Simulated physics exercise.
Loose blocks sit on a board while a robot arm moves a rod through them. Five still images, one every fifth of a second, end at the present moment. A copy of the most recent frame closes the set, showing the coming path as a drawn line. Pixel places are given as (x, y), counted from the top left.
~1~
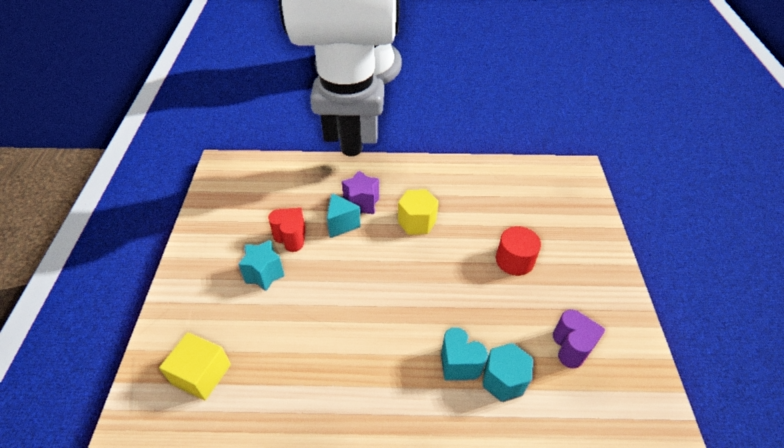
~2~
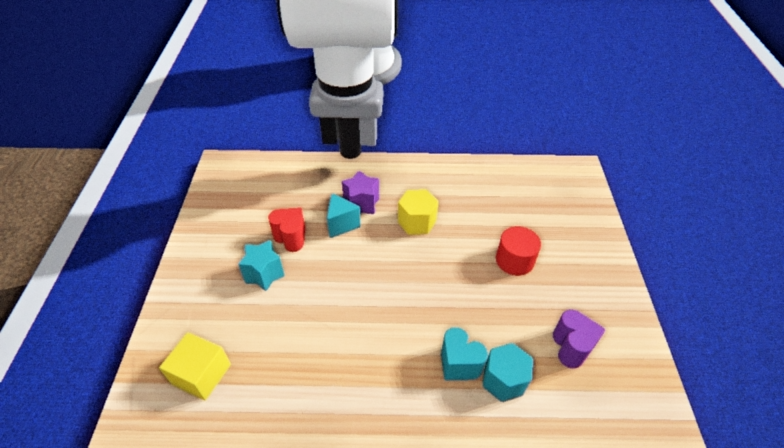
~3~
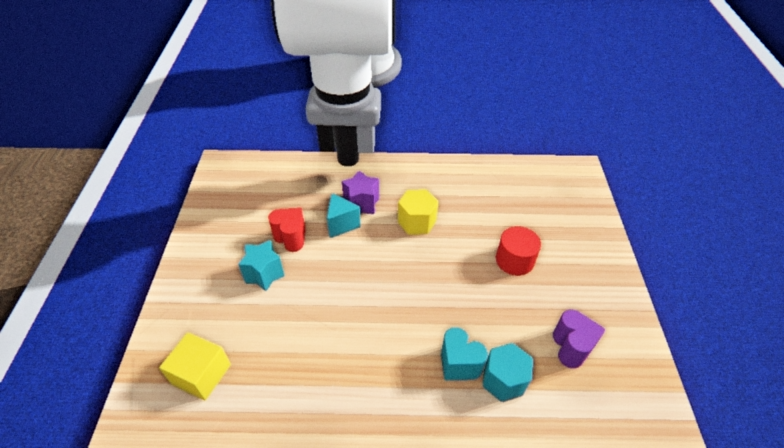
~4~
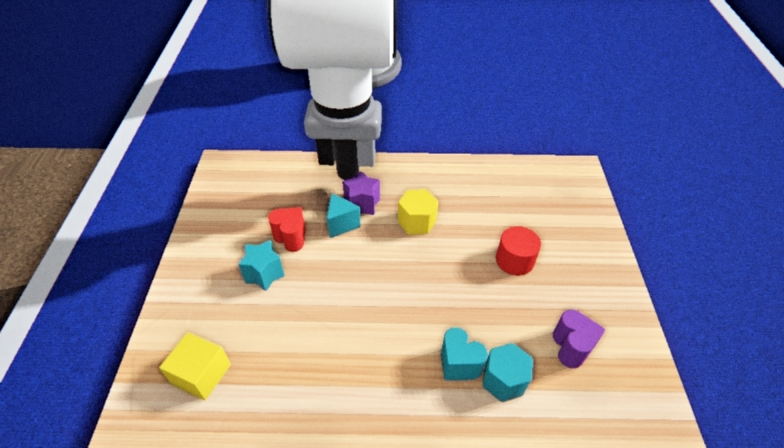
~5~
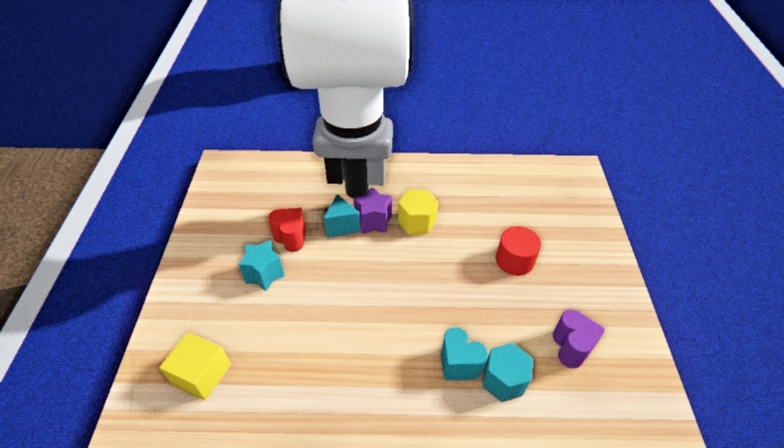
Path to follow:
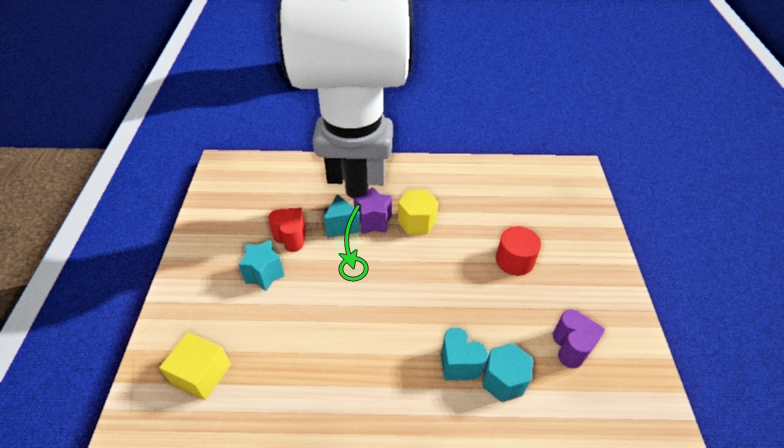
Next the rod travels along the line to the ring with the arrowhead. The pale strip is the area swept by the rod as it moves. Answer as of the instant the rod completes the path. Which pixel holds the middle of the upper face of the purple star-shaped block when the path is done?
Its top face will be centred at roughly (373, 214).
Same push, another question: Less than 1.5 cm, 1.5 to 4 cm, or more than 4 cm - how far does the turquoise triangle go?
Displaced more than 4 cm.
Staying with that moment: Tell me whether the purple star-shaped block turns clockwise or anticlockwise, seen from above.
My prediction: CCW.
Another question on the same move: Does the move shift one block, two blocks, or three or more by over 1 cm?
Number moved: 2.
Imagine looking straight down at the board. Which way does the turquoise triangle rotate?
Direction: Clockwise.
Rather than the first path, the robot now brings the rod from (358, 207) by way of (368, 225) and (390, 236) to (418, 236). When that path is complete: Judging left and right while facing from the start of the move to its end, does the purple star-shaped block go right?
Yes, it checks out.
Path on the board, from (358, 207) via (349, 226) and (347, 247), ending at (354, 269).
What follows on the original path. One third of the way, rod (347, 212); turquoise triangle (331, 220); purple star-shaped block (373, 210), turned 40° anticlockwise.
Two thirds of the way, rod (346, 233); turquoise triangle (323, 238), turned 25° clockwise; purple star-shaped block (373, 214), turned 60° anticlockwise.
At the end, rod (352, 255); red heart block in place; turquoise triangle (322, 239), turned 30° clockwise; purple star-shaped block (373, 214), turned 60° anticlockwise.
